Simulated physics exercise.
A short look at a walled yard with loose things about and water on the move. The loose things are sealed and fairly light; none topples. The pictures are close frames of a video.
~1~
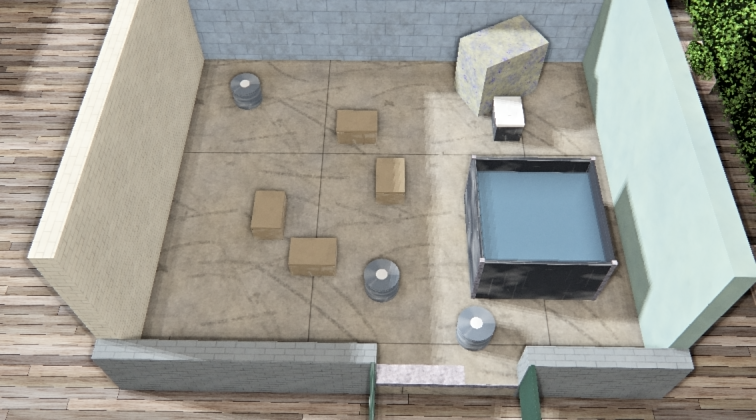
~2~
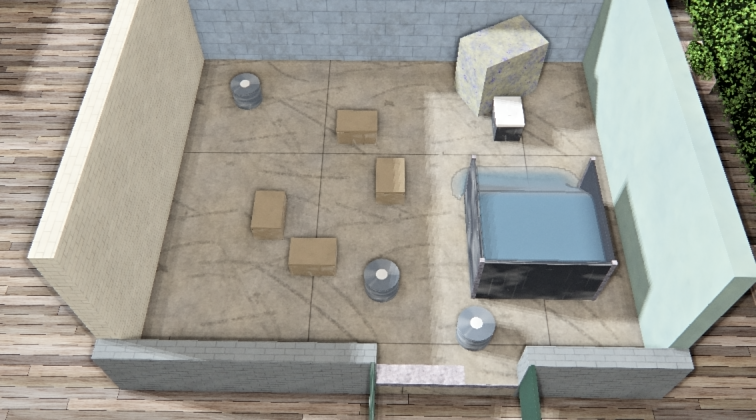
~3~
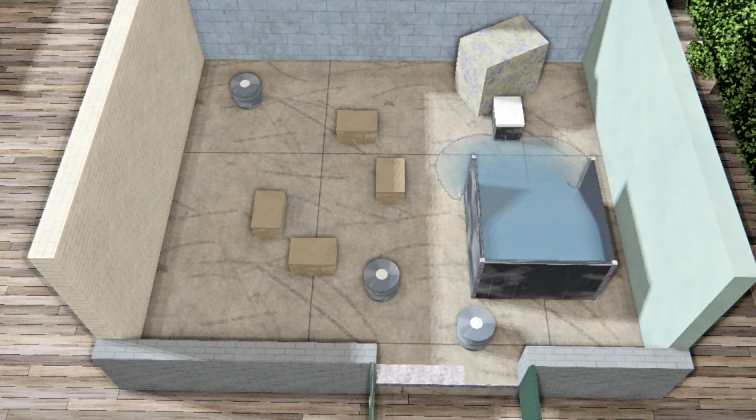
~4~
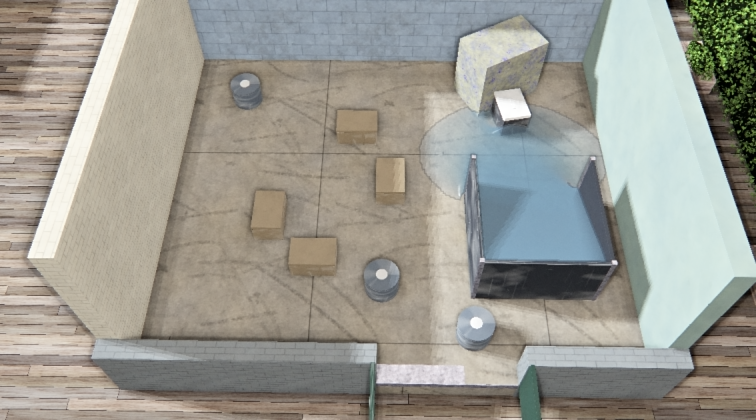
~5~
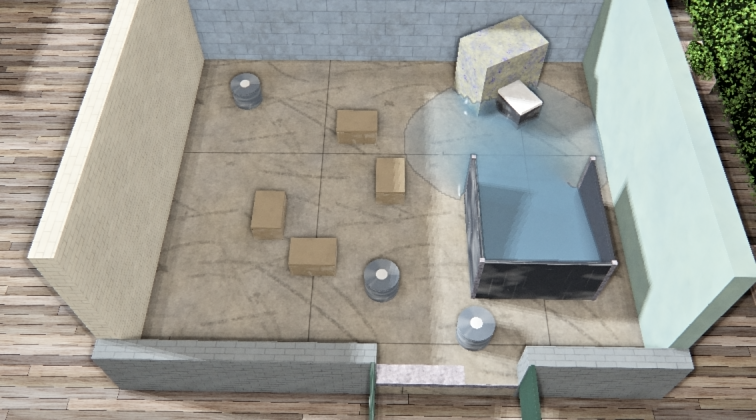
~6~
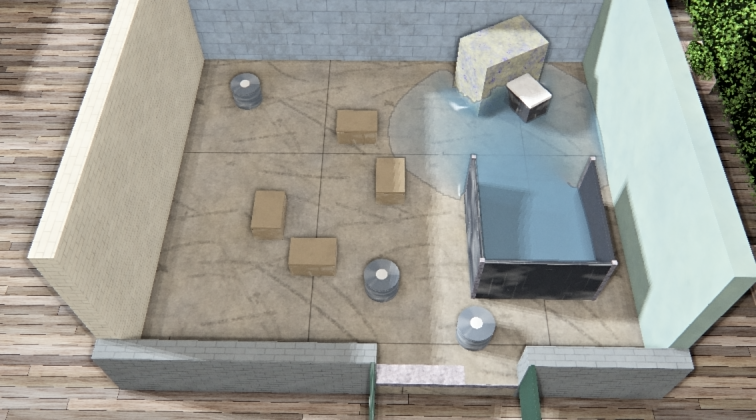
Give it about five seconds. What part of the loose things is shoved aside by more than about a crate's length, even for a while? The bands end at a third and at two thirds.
That comes to from one to two thirds.
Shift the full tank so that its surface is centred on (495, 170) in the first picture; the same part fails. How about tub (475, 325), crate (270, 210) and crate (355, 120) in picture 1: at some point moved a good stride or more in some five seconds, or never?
One after the other: Under that, under that, shifted that much.
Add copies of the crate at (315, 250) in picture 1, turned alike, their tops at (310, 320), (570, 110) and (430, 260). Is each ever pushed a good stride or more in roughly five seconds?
In that order: Less than that, pushed that far, no.
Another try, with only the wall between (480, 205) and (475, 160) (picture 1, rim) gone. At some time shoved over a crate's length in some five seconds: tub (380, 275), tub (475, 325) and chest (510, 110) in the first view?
In that order: Never so far, never so far, short of that.
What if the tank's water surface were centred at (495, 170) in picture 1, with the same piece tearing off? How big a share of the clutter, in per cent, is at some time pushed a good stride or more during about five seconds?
Some 40 per cent.
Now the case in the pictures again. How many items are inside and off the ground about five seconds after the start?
2 of them.
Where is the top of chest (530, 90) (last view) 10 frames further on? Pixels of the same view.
Close to (548, 40).
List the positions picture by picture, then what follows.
In the first picture, a chest at (509, 110), on the bottom; a crate at (357, 120), on the bottom; 0 of 8 have shifted.
In the second picture, a chest at (509, 110) rests on the ground; a crate at (357, 120) rests on the ground; 0 of 8 have shifted.
In the third picture, a chest at (509, 110) rests on the ground; a crate at (357, 120) rests on the ground; 0 of 8 have shifted.
In the fourth picture, a chest at (512, 103) rests on the ground, close to its start; a crate at (357, 120) rests on the ground; 1 of 8 have shifted.
In the fifth picture, a chest at (520, 96) floats, close to its start; a crate at (357, 120), on the bottom; 1 of 8 have shifted.
In the sixth picture, a chest at (529, 89), afloat, a stride from its start; a crate at (357, 120), on the bottom; 1 of 8 have shifted.
A moment on, 1 of 8 are well off their spots; 1 afloat.
Next, 1 of 8 are well off their spots; 1 afloat.
Later, 3 of 8 are well off their spots; 3 afloat.
In the end, 4 of 8 are well off their spots, and 4 have been at some point; 2 afloat.
